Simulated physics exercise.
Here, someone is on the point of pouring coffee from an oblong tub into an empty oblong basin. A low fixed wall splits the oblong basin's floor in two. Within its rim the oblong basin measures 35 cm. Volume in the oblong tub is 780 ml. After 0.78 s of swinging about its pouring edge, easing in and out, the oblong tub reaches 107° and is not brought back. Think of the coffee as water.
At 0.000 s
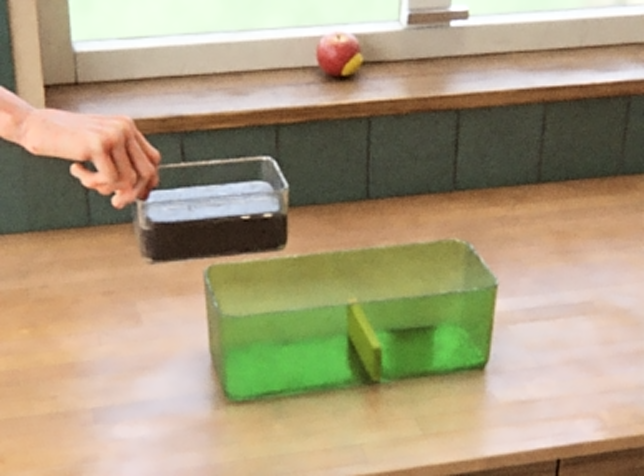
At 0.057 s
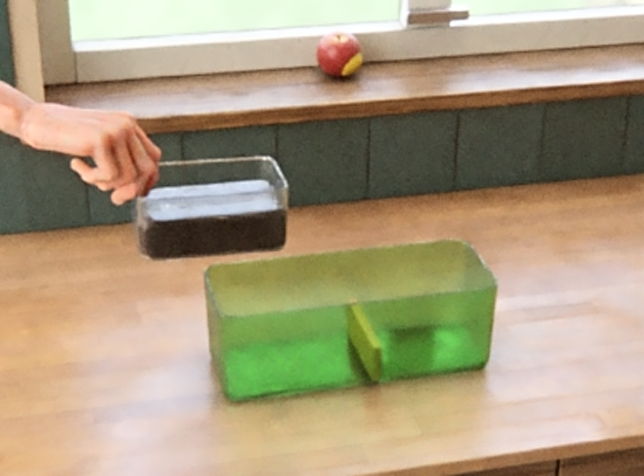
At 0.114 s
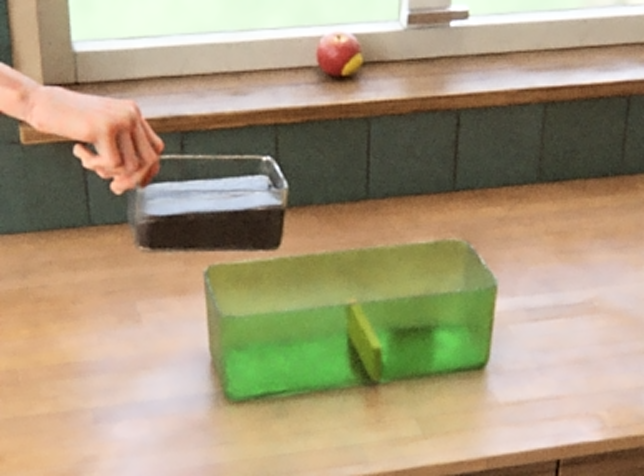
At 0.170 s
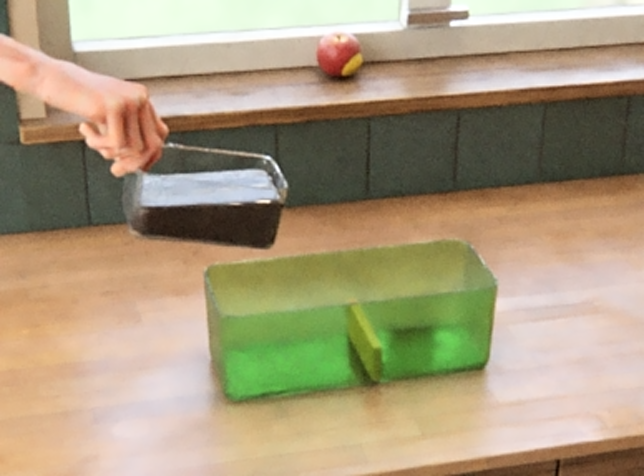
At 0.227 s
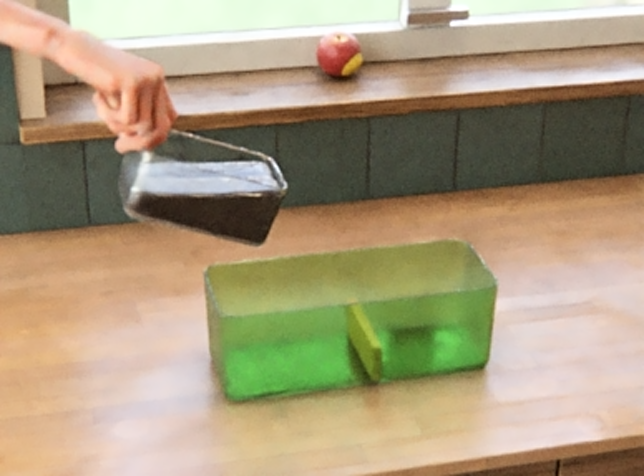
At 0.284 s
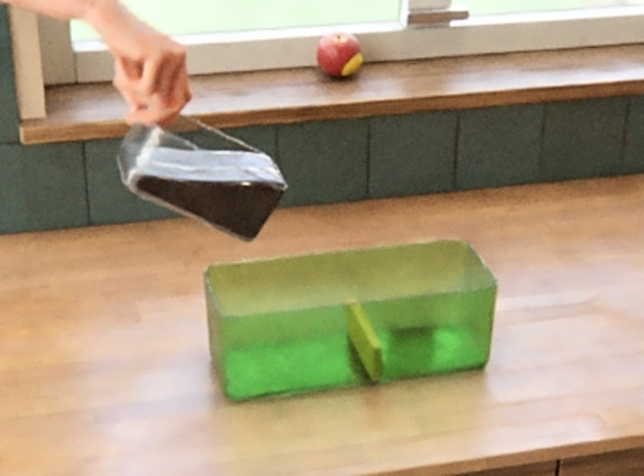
A hand held a small clear tub of dark liquid above a green see-through basin on a wooden counter, then steadily tilted it to the right, lifting its left end higher.
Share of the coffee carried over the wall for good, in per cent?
Near 60 per cent.
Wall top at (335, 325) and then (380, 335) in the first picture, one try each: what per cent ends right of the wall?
Try 1: 75 %; try 2: 40 %.
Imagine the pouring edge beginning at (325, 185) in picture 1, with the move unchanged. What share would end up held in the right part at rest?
Then I'd expect something near 75 per cent.
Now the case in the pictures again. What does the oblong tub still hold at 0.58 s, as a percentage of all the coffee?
32 %.
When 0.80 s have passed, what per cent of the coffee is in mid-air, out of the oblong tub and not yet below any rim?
12 per cent, roughly.
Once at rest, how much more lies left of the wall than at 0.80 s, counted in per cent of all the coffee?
About 20 percent.
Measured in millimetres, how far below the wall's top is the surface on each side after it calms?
Noted: Left near 38 mm, right near 22 mm.
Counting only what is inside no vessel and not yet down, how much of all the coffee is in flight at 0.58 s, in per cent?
It comes to about 58 percent.
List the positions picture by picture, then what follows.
Tilt 0°; pouring edge (280, 175); surface from (137, 208) to (278, 195); the oblong basin's rim runs from (211, 292) to (483, 263); the wall's top is at (364, 323), in the first picture.
Tilt 1°; pouring edge (280, 175); surface from (136, 206) to (277, 193), in the second picture.
Tilt 6°; pouring edge (280, 175); surface from (134, 203) to (276, 188), in the third picture.
Tilt 12°; pouring edge (280, 175); surface from (130, 192) to (275, 182), in the fourth picture.
Tilt 21°; pouring edge (279, 175); surface from (126, 178) to (275, 174), in the fifth picture.
Tilt 31°; pouring edge (279, 175); surface from (126, 158) to (278, 167); 1 per cent is over the edge, in the sixth picture.
By 0.58 s the tilt is 91° and 32 per cent is still to pour, 9 is left of the wall and 0 right of it.
By 0.80 s the tilt is 107° and 4 per cent is still to pour, 11 is left of the wall and 68 right of it.
By 1.03 s the tilt is 107° and 0 per cent is still to pour, 27 is left of the wall and 60 right of it.
By 1.28 s the tilt is 107° and 0 per cent is still to pour, 31 is left of the wall and 60 right of it.
At rest 31 per cent lies left of the wall, 60 right of it and 9 outside.
